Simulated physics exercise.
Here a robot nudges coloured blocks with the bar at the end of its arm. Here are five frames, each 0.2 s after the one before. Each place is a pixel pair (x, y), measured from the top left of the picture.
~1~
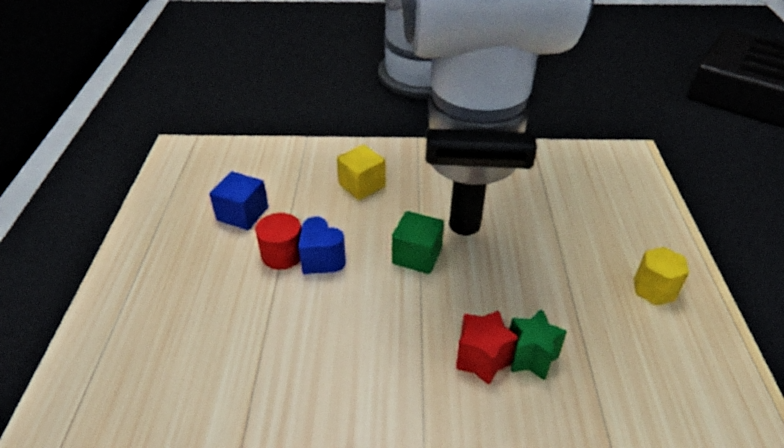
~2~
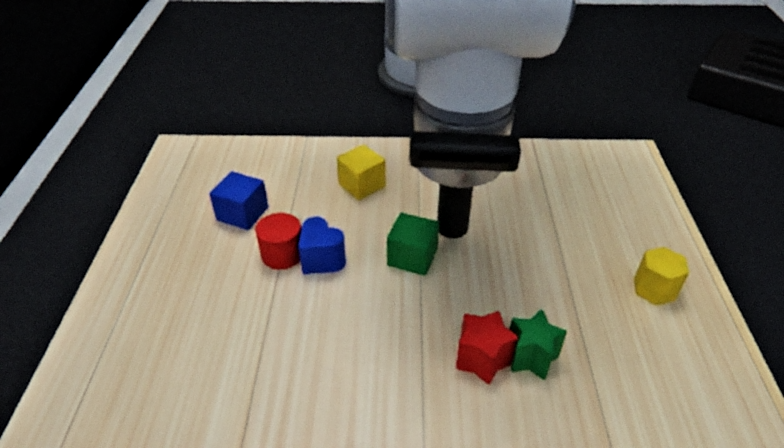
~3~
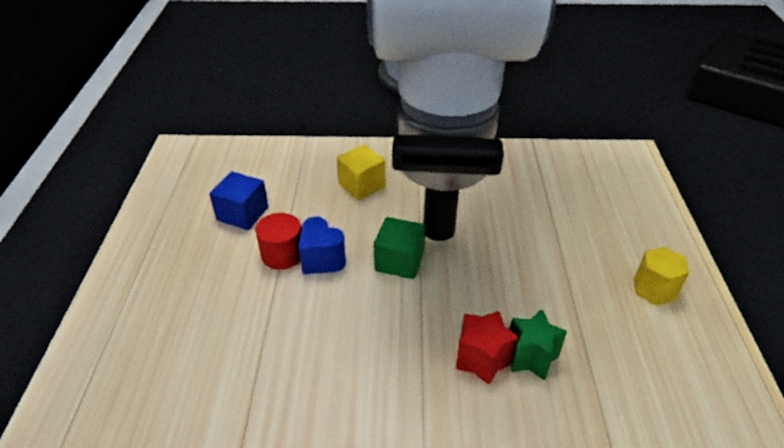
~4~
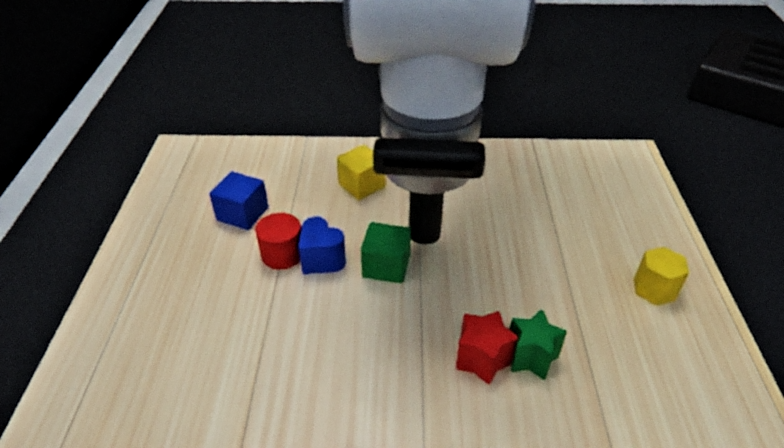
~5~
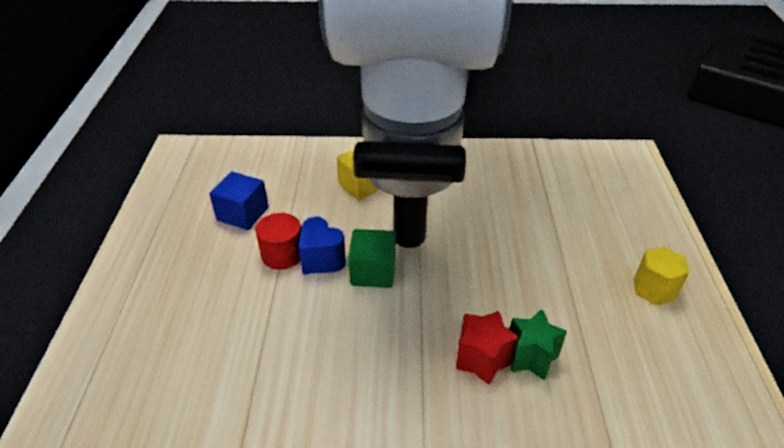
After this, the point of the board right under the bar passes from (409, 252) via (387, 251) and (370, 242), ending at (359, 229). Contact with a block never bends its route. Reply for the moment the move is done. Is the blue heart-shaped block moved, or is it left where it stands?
It moves.
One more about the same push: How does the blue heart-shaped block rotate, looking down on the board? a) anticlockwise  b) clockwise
(b)
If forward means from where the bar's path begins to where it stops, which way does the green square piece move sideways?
With start-to-end as forward, it shifts left.
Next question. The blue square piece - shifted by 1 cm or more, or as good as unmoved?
From what I can tell, it will keep its place.
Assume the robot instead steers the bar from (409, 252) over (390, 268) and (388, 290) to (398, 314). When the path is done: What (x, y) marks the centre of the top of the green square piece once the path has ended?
Just about (339, 270).
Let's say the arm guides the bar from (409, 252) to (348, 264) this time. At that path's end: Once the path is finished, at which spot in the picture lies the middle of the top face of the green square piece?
Answer: (337, 266).
The first path, step by step. Halfway along, bar at (376, 232); red circular block at (273, 225); blue heart-shaped block at (309, 237), turned 35° clockwise; green square piece at (358, 250), turned 40° anticlockwise.
At the end, bar at (358, 214); blue square piece not moved; red circular block at (273, 225); blue heart-shaped block at (309, 237), turned 35° clockwise; yellow square piece not moved; green square piece at (358, 250), turned 40° anticlockwise.
